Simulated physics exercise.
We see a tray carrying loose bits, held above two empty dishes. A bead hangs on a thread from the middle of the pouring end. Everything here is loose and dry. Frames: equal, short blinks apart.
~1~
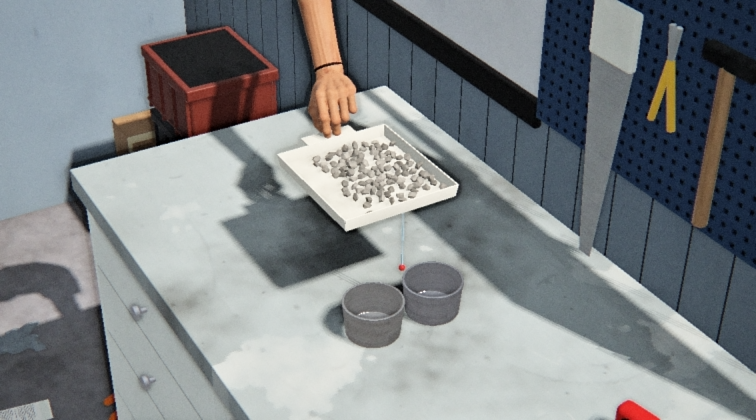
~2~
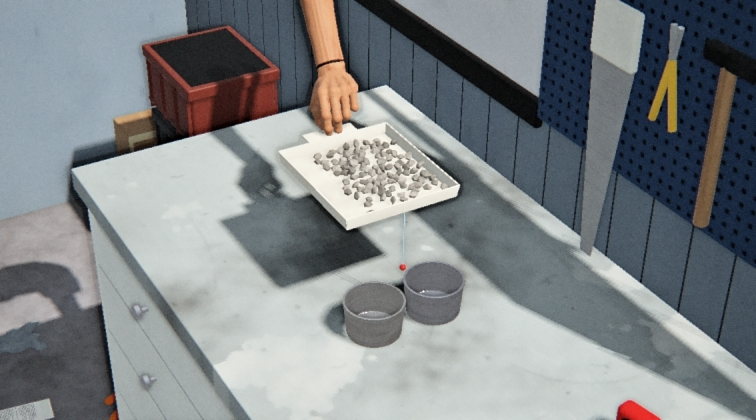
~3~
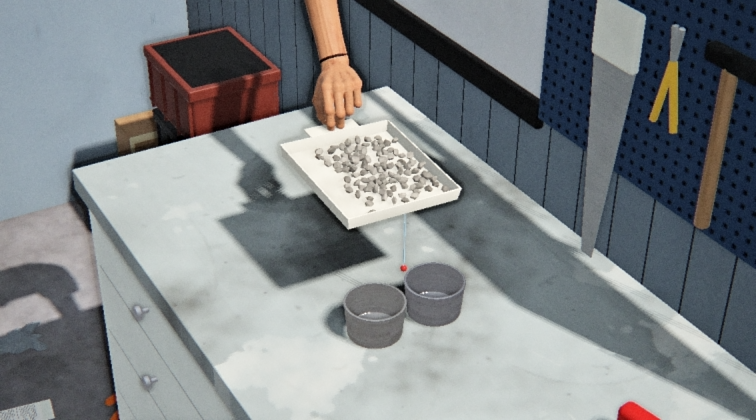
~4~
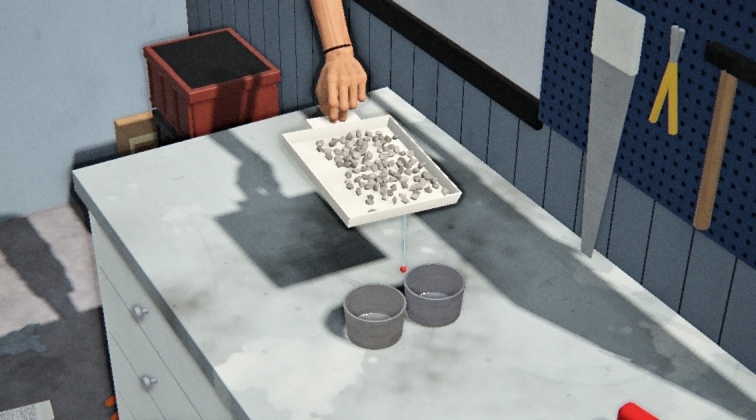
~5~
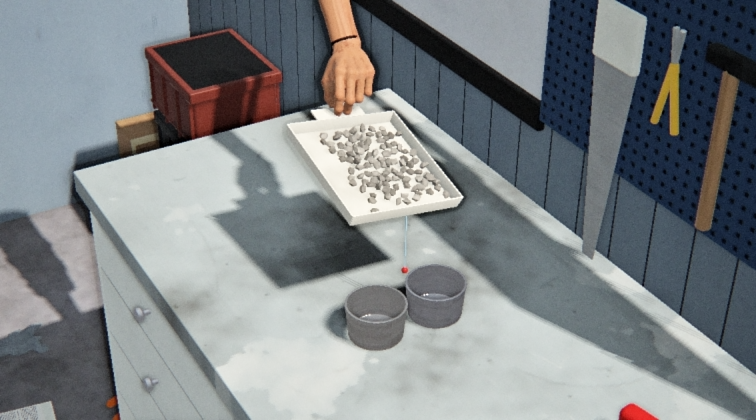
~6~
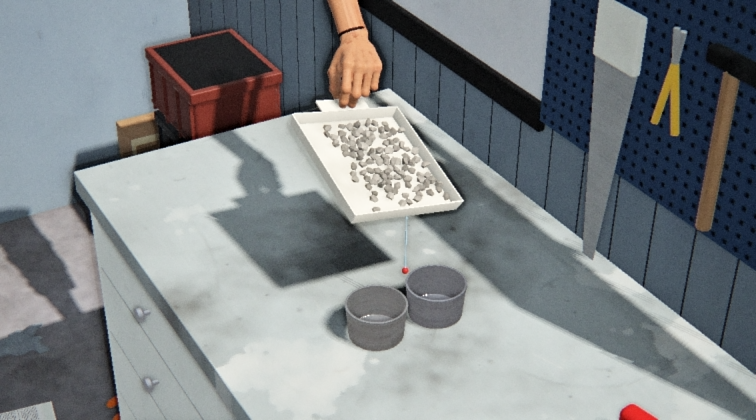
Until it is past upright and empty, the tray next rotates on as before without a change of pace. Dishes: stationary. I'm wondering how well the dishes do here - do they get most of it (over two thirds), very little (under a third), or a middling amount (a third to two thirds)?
They get very little, under a third.
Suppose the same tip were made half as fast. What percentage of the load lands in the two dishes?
Roughly 20 %.
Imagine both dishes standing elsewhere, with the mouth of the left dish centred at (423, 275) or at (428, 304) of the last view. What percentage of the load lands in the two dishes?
About 50 and 10 per cent.
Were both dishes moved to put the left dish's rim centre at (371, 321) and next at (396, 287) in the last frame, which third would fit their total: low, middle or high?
For the first try it's below one third, and for the second it's beyond two thirds.
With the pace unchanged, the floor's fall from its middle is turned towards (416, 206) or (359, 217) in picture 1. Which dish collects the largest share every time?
So the first heading gives the rightward dish, the second gives the leftward dish.
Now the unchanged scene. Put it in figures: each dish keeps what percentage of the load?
The left dish has 0 per cent, the right dish has 20.
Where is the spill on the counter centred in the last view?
The centre sits near (464, 285).
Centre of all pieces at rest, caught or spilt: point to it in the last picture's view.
About pixel (462, 291).
Soon, tray tipped steeply; all on the tray.
A while on, tray tipped past a quarter turn; a small part on the tray; about a quarter in the right dish; about half outside both; a small part in the air.
Towards the end, tray tipped past a quarter turn; about a quarter in the right dish; most outside both.
Finally, tray tipped past a quarter turn; none in the left dish; about a quarter in the right dish; most outside both.
